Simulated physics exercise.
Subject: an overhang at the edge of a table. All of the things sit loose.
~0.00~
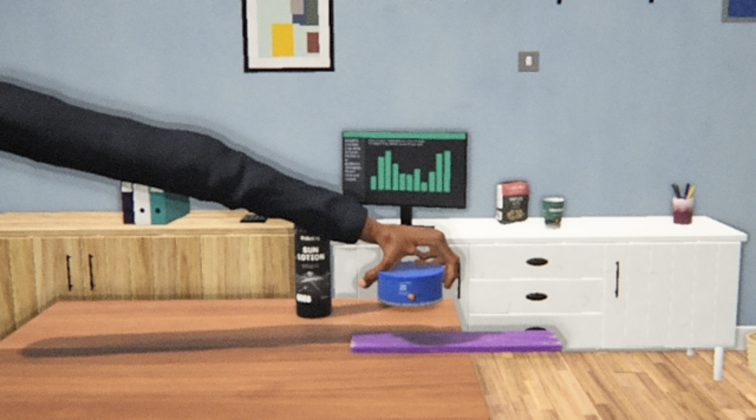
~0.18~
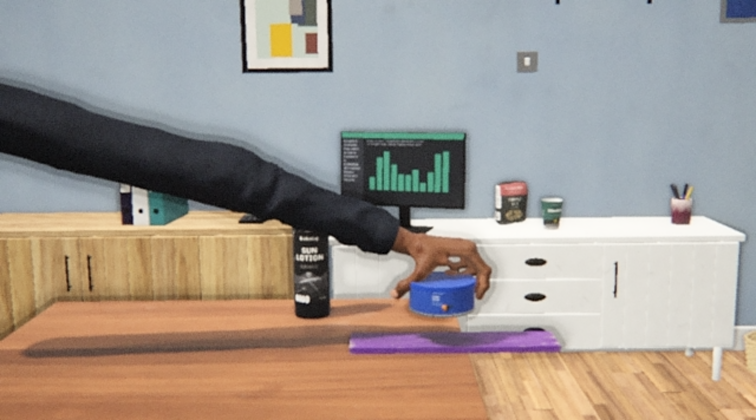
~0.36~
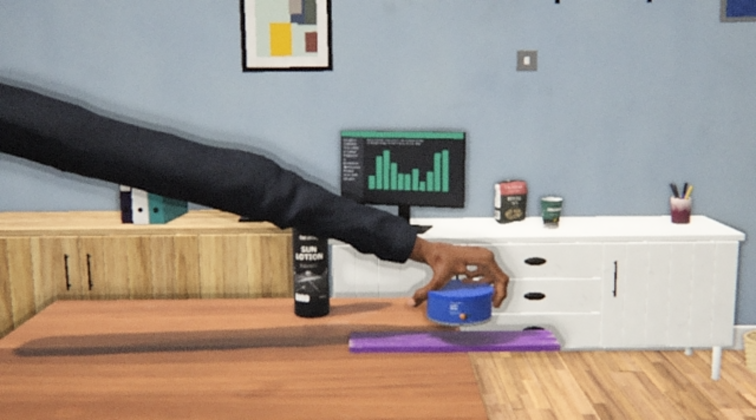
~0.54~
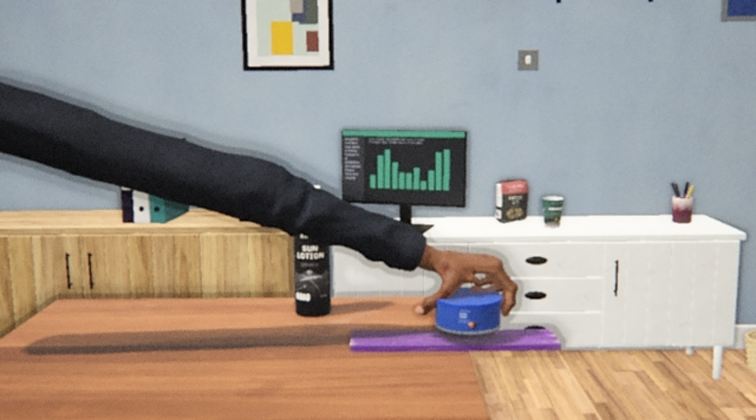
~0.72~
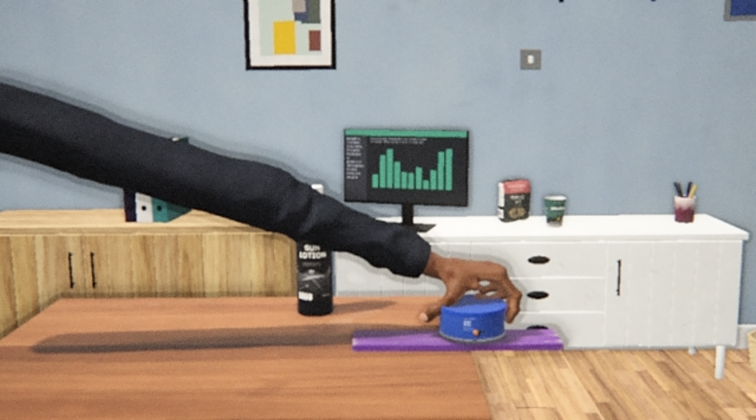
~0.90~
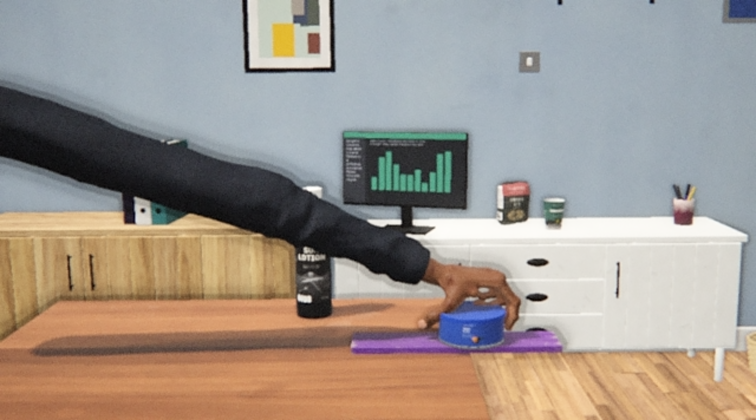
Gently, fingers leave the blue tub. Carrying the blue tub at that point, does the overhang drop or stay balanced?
Still on top.
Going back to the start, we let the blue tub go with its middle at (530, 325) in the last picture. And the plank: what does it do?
It topples.
By 1.70 s, all is still.
By 2.60 s, blue tub resting near (471, 325).
When it is over (3.5 s), all 3 as before. End places, in pixels of the last picture, blue tub near (471, 325). The plank stays on the table.
